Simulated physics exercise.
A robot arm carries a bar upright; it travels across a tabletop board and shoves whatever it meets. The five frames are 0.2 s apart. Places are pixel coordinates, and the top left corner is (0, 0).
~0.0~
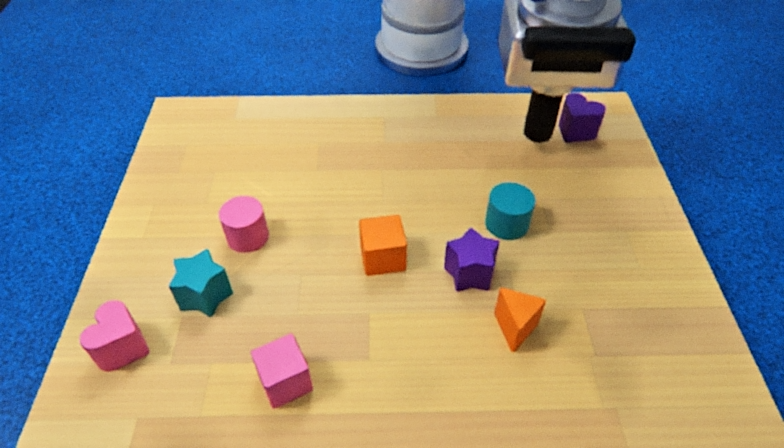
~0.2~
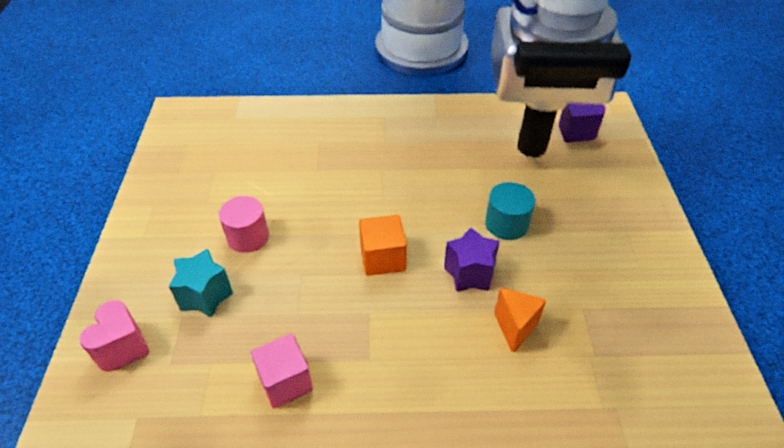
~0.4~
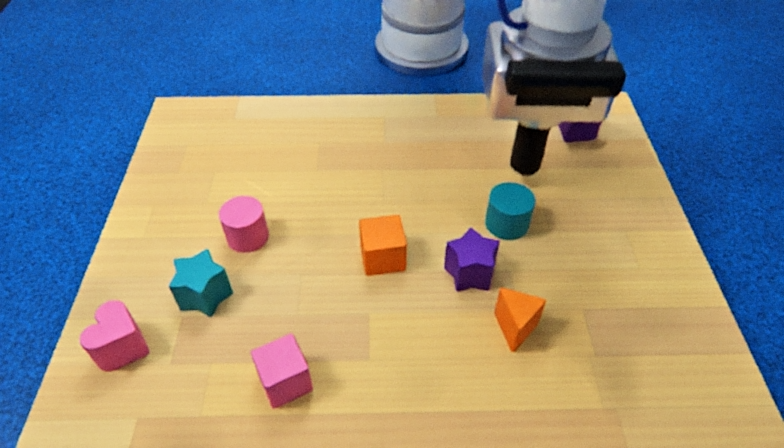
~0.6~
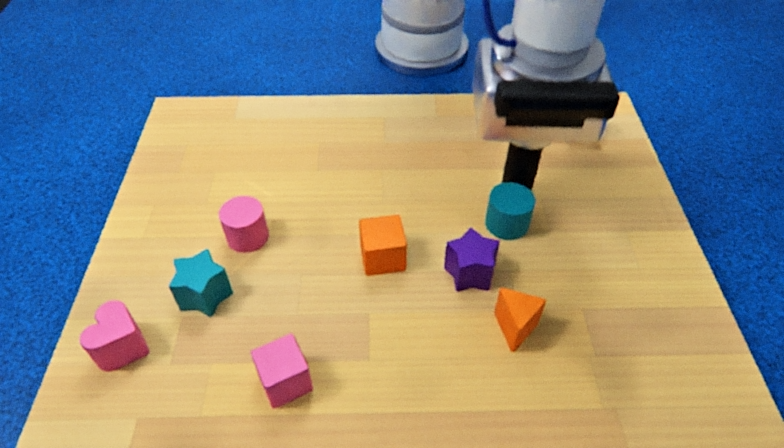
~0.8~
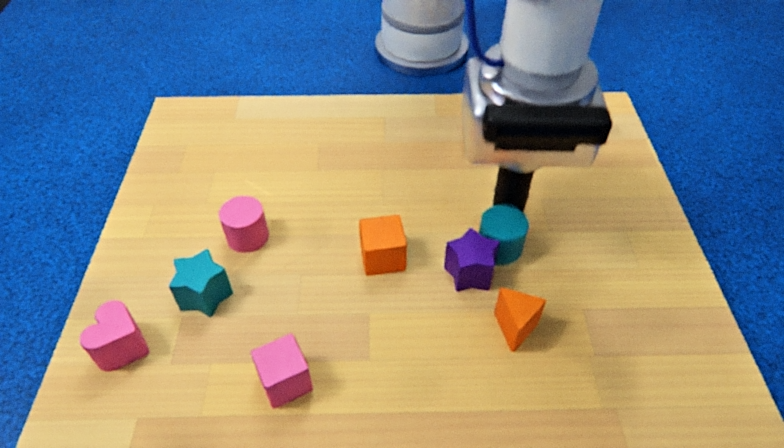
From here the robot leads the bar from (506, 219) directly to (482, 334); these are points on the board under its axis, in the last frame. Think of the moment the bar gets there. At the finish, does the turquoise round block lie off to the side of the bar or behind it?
Short answer: No.
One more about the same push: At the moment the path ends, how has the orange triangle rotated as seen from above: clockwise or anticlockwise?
Against the clock.
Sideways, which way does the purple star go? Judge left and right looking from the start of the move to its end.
My prediction: Rightwards.
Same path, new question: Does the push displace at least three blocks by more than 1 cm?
The answer is yes.
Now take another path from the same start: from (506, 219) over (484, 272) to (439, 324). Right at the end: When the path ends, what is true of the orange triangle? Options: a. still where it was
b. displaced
(b)
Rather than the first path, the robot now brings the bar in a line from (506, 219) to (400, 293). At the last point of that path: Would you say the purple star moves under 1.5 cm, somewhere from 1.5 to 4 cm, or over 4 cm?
Overall it shifts between 1.5 and 4 cm.
The first path, step by step. One third of the way, bar (500, 241); purple star (457, 271), turned 40° clockwise; turquoise round block (500, 261).
Two thirds of the way, bar (492, 280); purple star (446, 282), turned 80° clockwise; turquoise round block (491, 304); orange triangle (528, 328), turned 80° anticlockwise.
At the end, bar (484, 322); purple star (445, 282), turned 80° clockwise; turquoise round block (484, 352); orange triangle (532, 336), turned 95° anticlockwise.
